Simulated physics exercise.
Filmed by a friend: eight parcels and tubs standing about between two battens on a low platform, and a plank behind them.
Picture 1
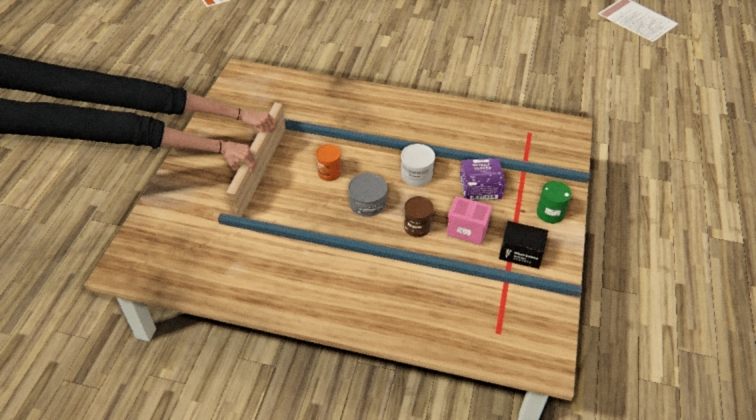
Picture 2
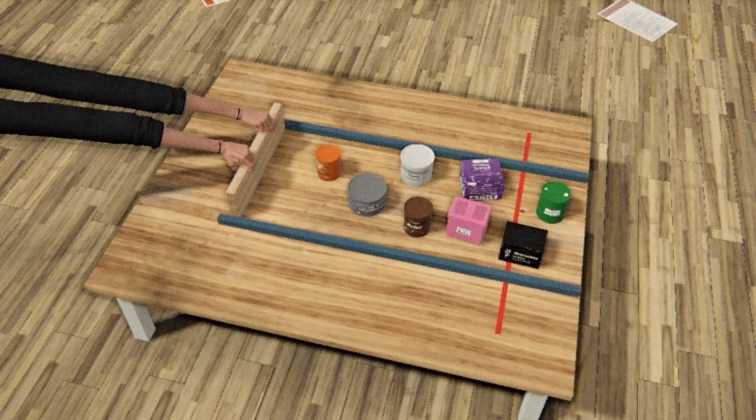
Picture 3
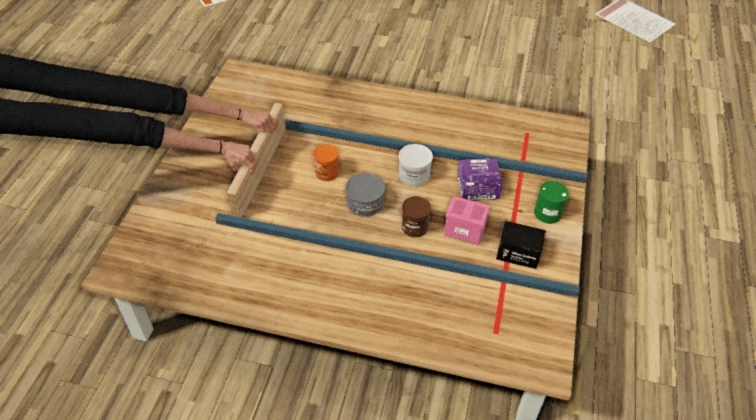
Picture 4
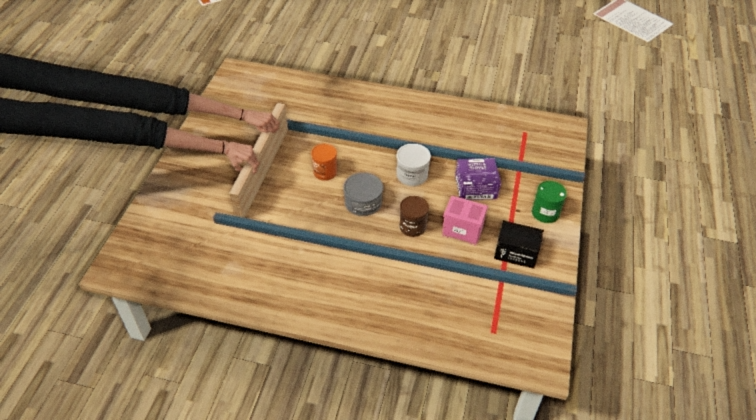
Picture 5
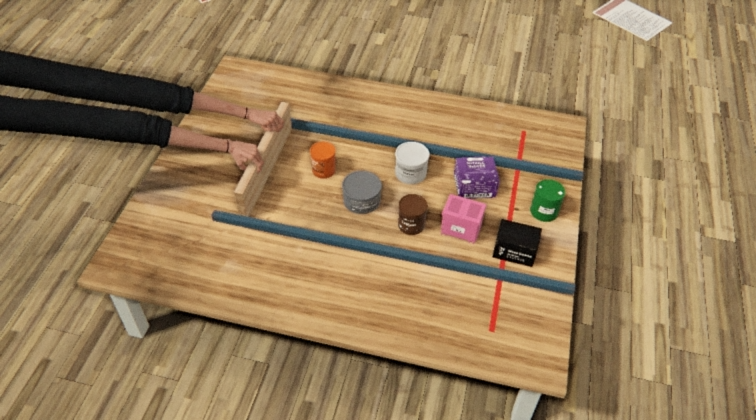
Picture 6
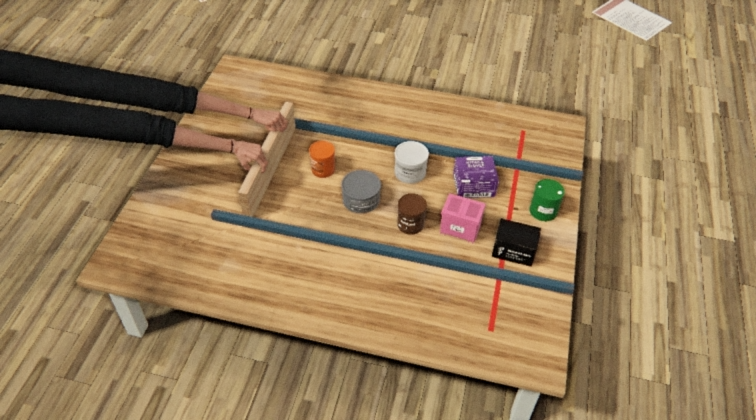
Two hands in black sleeves grip a wooden plank at the left of a low wooden table, seen from above at an angle on a plank floor. Between two blue battens stand orange, grey, white and brown tubs, purple and pink boxes, and, by a red line at right, a black box and green canister. The hands slide the plank slightly rightward while the view drifts faintly.
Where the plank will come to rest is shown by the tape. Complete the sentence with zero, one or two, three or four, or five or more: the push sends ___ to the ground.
The push sends one or two to the ground.
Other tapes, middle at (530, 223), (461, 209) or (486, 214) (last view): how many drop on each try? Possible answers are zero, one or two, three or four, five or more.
Either three or four; zero; not one.
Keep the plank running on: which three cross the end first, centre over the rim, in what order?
Order noted: Black box, green canister, purple box.
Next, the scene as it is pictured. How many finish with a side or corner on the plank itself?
Number in contact with it: 4.
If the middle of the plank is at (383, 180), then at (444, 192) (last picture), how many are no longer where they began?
That makes 4 at the first spot and 7 at the second.
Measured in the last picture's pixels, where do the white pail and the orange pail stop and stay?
White pail at about (533, 176), orange pail at about (526, 198).
Early on, none off yet; green canister at rest near (547, 200); black box at rest near (516, 243); purple box at rest near (475, 177).
A while later, none off yet; green canister travelled a little near (551, 202); black box travelled about its own width near (550, 257); purple box travelled about its own width near (520, 189).
Finally, the number that fall off is one or two; lost, black box and green canister.
